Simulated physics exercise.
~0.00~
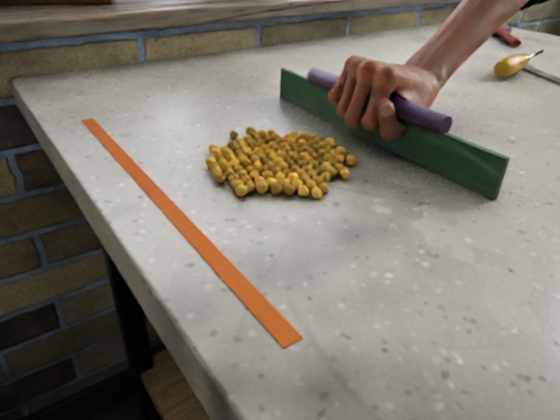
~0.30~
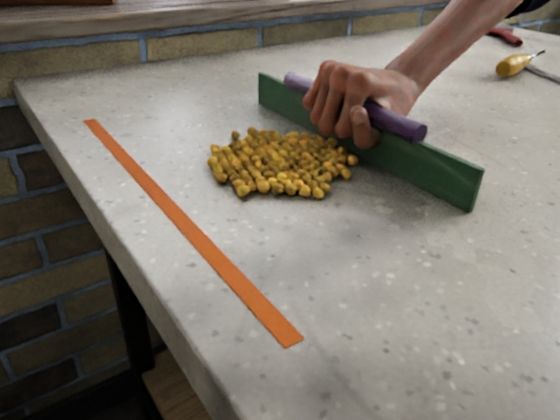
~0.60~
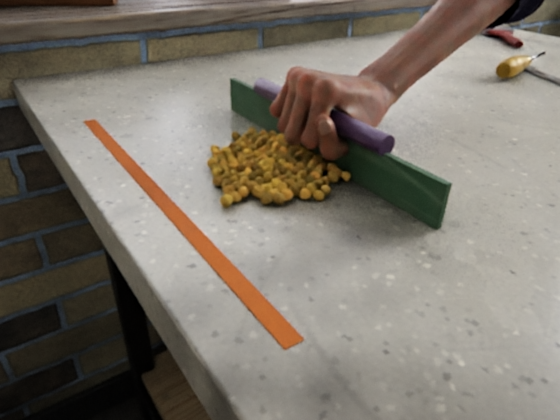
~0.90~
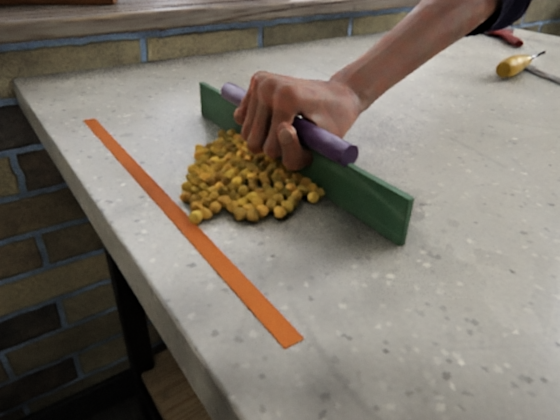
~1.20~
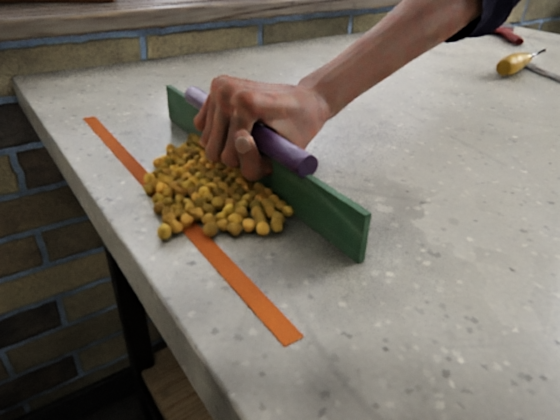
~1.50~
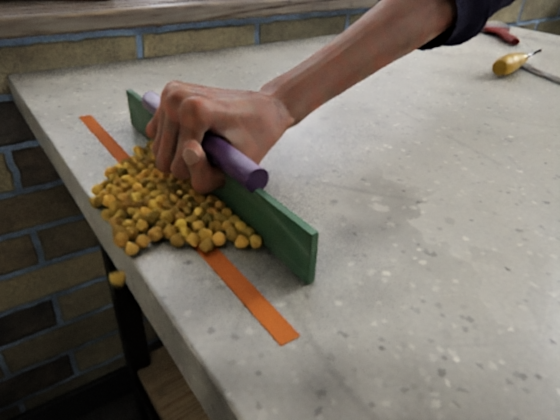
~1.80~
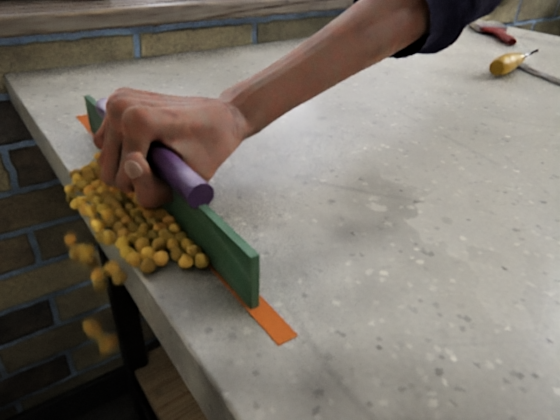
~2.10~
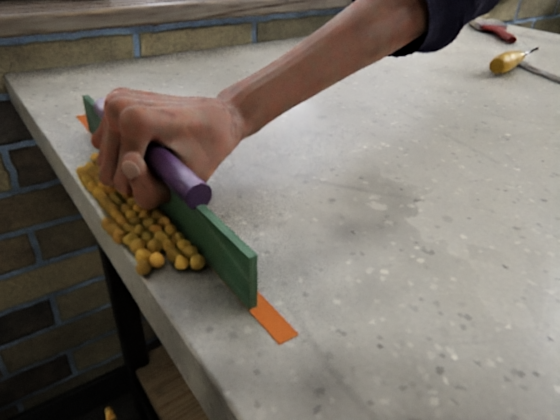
A hand gripping a green scraper by its purple handle pushed a heap of small yellow lumps left across a speckled table and over an orange strip. Some tumbled off the edge before the scraper stopped at the strip, leaving the rest beside it.
